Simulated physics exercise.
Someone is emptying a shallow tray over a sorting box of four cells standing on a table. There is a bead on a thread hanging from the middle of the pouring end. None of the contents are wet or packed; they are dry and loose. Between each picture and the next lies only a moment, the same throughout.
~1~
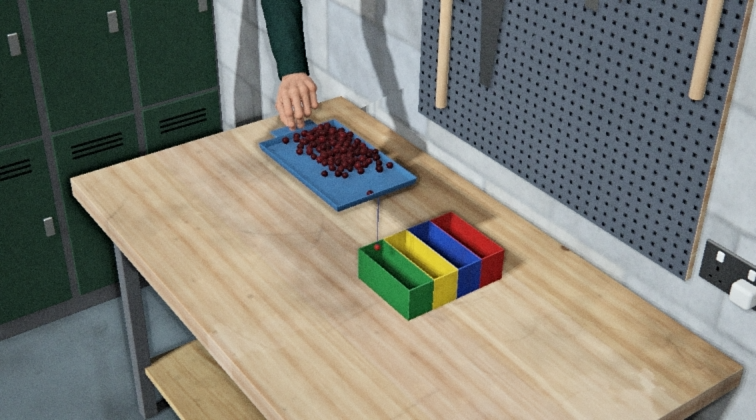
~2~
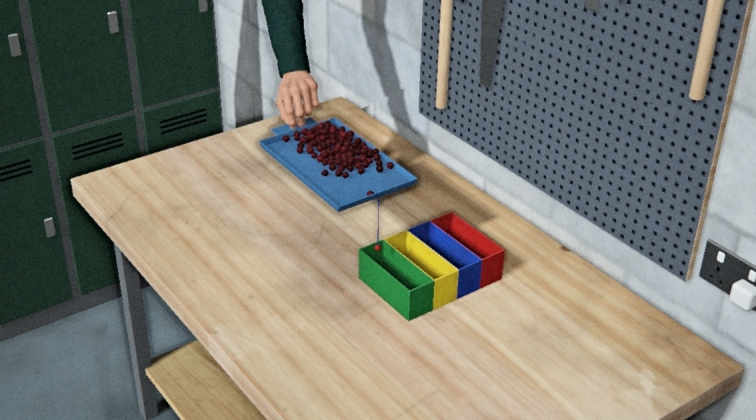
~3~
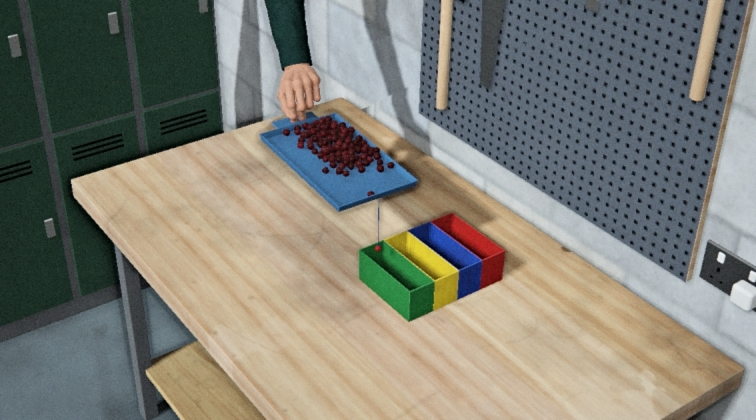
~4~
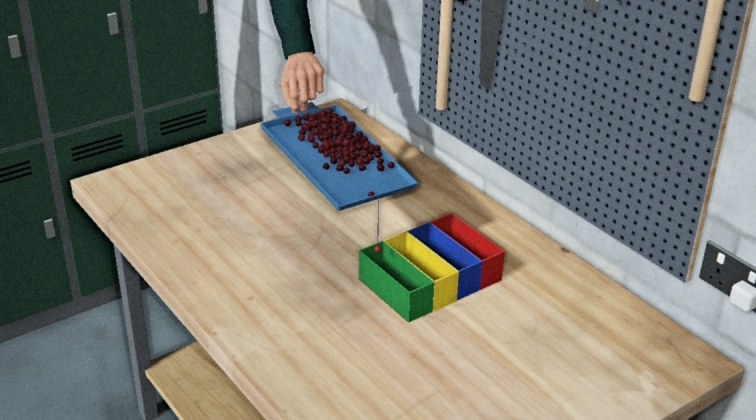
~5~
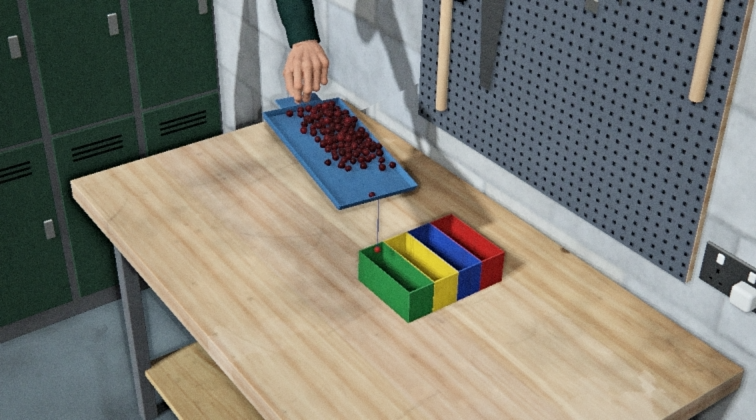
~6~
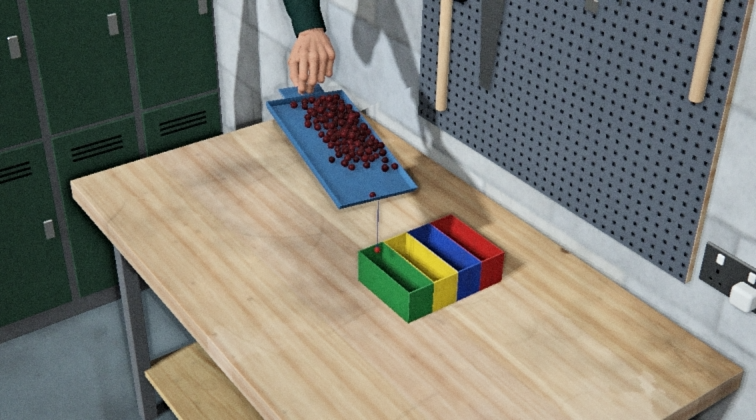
The clip opens on a blue tray of small dark red pieces on a wooden table, behind a box with green, yellow, blue and red cells. A hand at the far end gradually raises that end, tilting the tray towards the box, and the pile shifts slightly.
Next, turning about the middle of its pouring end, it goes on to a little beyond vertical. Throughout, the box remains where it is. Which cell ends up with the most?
The yellow cell.
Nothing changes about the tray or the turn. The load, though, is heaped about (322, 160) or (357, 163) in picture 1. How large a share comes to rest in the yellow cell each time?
Close to 50 %, followed by close to 50 %.
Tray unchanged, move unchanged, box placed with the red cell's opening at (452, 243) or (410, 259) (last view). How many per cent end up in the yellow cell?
First try: Roughly 30 per cent; second try: Roughly 0 per cent.
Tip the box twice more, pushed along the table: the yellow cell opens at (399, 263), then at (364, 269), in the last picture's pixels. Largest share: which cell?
First place: The blue one; second place: Red.
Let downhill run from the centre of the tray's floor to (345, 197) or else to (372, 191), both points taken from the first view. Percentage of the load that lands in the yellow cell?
0 % then 20 %, roughly.
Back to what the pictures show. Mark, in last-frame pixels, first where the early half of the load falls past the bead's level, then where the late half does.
Near (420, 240) to start, and near (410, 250) afterwards.
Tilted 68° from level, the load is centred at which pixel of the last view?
Somewhere about (402, 180).
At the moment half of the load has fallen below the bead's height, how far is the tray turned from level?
That would be about 90 degrees from level.
Shortly afterwards, tray tipped steeply; the bulk on the tray; a little in the blue cell; a little in the yellow cell; only a few in the green cell; only a few in the red cell; a little falling or outside the box.
Next, tray tipped past a quarter turn; only a few on the tray; near a third in the yellow cell; near a quarter in the blue cell; a little in the green cell; only a few in the red cell; near a quarter falling or outside the box.
Some moments later, tray tipped past a quarter turn; near half in the yellow cell; near a quarter in the blue cell; near a quarter in the green cell; only a few in the red cell; a little falling or outside the box.
In the end, tray tipped past a quarter turn; near half in the yellow cell; near a quarter in the blue cell; near a quarter in the green cell; only a few in the red cell; a little outside the box.
